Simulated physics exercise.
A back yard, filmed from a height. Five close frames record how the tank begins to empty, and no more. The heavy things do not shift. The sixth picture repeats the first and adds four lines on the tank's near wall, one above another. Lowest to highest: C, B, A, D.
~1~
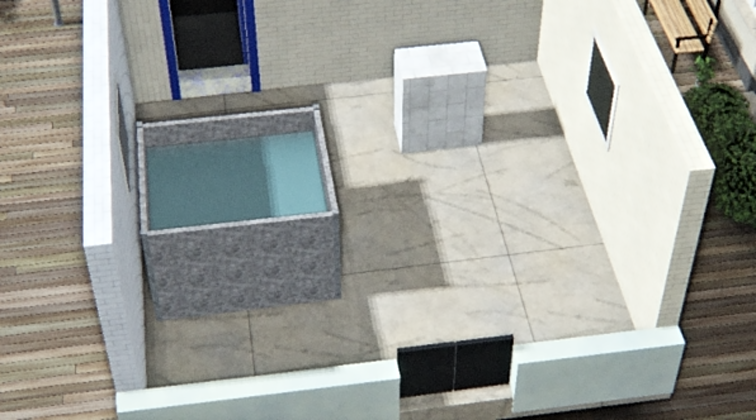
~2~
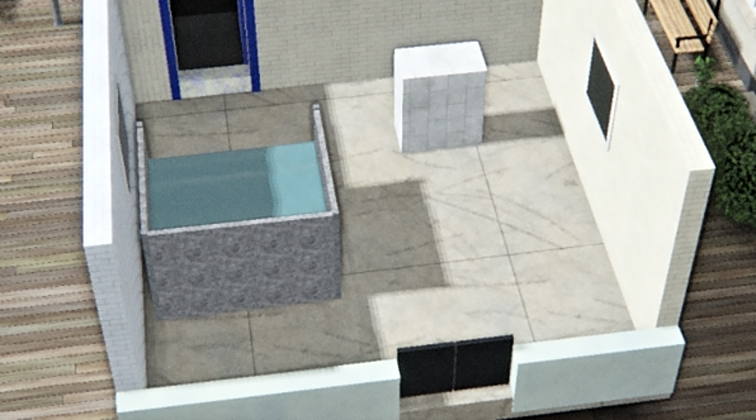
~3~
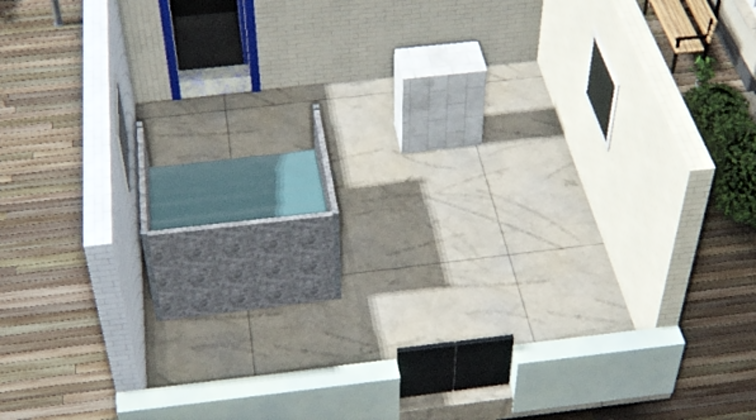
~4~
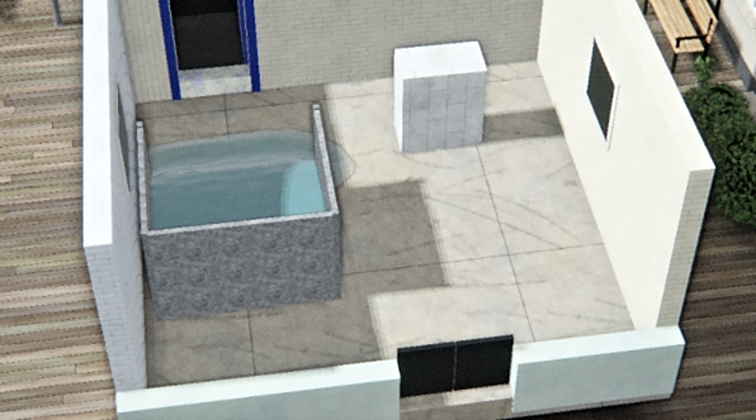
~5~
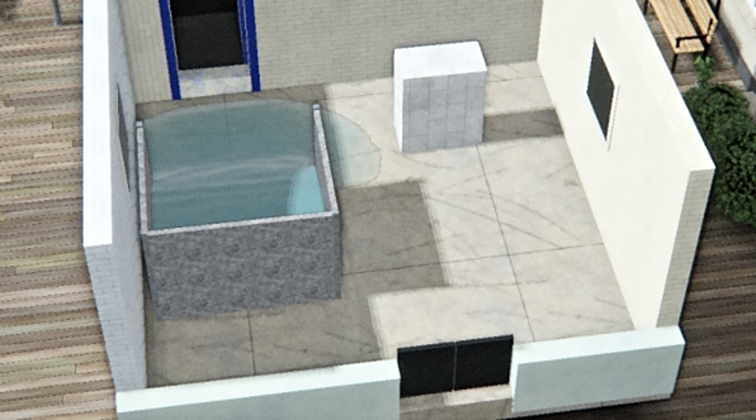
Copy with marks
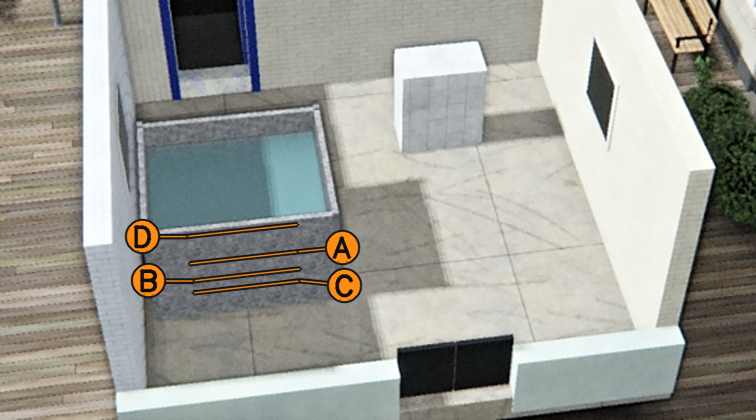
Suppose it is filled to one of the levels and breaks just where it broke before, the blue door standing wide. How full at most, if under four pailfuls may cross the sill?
That is level C.
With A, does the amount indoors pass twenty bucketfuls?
Yes, it does.
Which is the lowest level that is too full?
The answer is B.
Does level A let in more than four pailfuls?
Yes, it does.
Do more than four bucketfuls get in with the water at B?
Yes.
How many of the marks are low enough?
One of them.
On the marked copy, A at (244, 257); B at (246, 274); C at (247, 286); D at (241, 230); from the bottom up C, B, A, D.
With A, dozens of bucketfuls pour in.
With B, about 8 bucketfuls get in.
With C, a splash gets over, under a bucket.
With D, dozens of bucketfuls pour in.
